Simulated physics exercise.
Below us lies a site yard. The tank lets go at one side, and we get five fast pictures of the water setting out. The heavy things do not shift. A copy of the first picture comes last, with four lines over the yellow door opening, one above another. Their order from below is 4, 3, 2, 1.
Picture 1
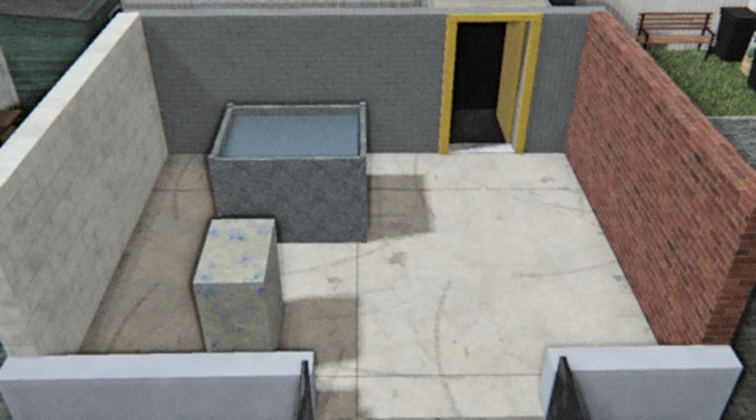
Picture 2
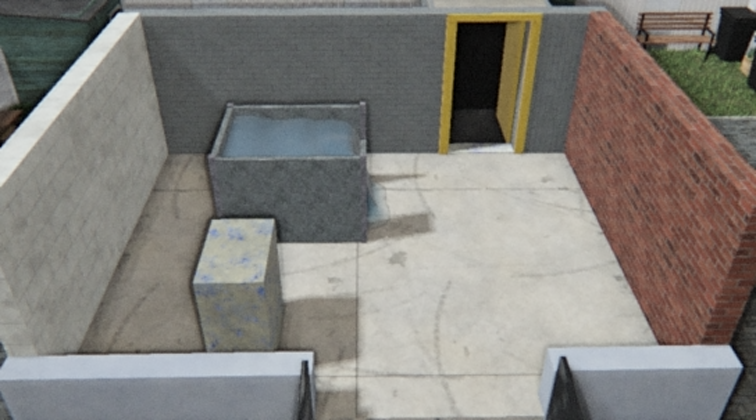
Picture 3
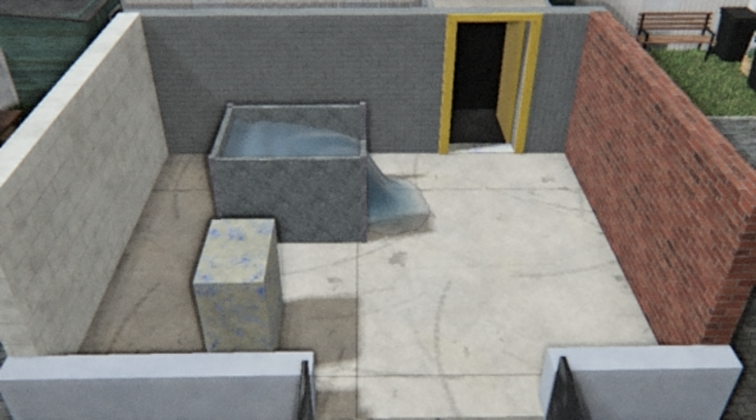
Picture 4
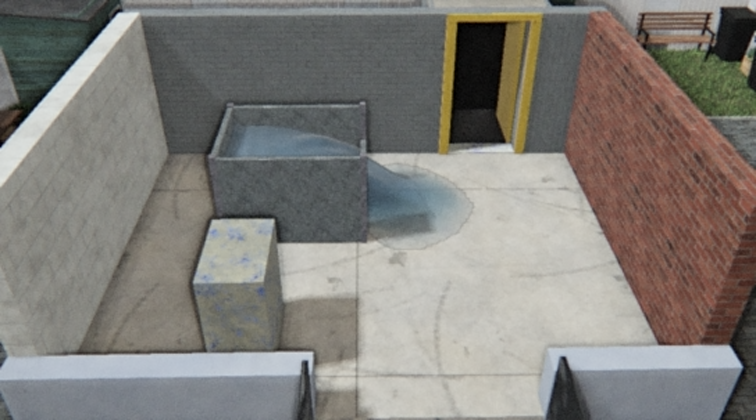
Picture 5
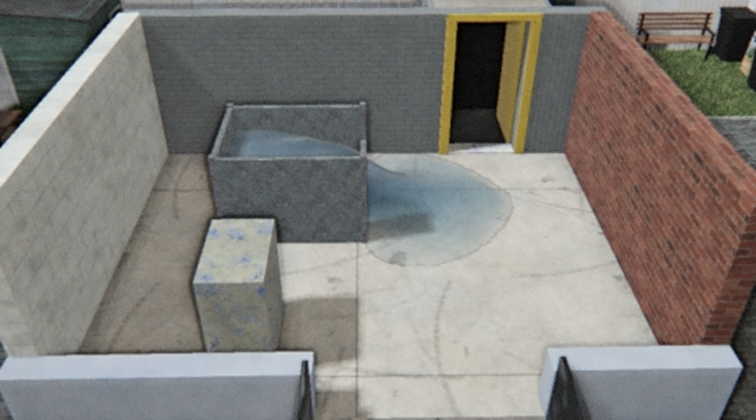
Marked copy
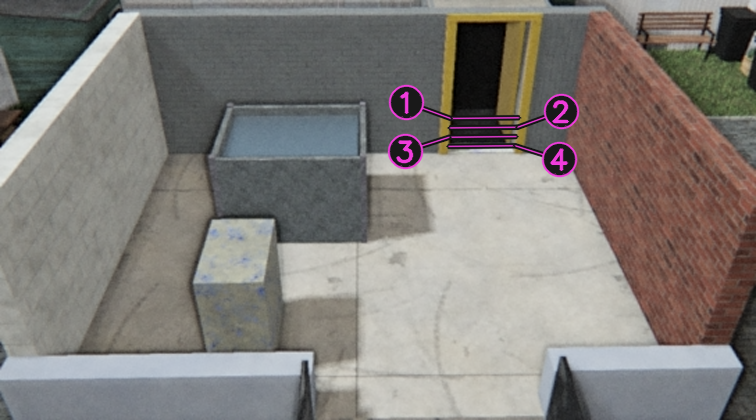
Water pours from the right side of a gray tank and spreads across the pale ground.
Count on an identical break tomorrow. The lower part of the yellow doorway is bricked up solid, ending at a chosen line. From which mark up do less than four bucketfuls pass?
The answer is mark 3.
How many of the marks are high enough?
Three of the four.
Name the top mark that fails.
The answer is 4.
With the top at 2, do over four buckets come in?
No, not at all.
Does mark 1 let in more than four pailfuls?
No.
In magenta, 1 at (484, 118); 2 at (483, 127); 3 at (482, 136); 4 at (481, 146); from the bottom up 4, 3, 2, 1.
Choosing 1, nothing gets over.
Choosing 2, nothing gets over.
Choosing 3, a splash gets over, under a bucket.
Choosing 4, about 11 bucketfuls get in.
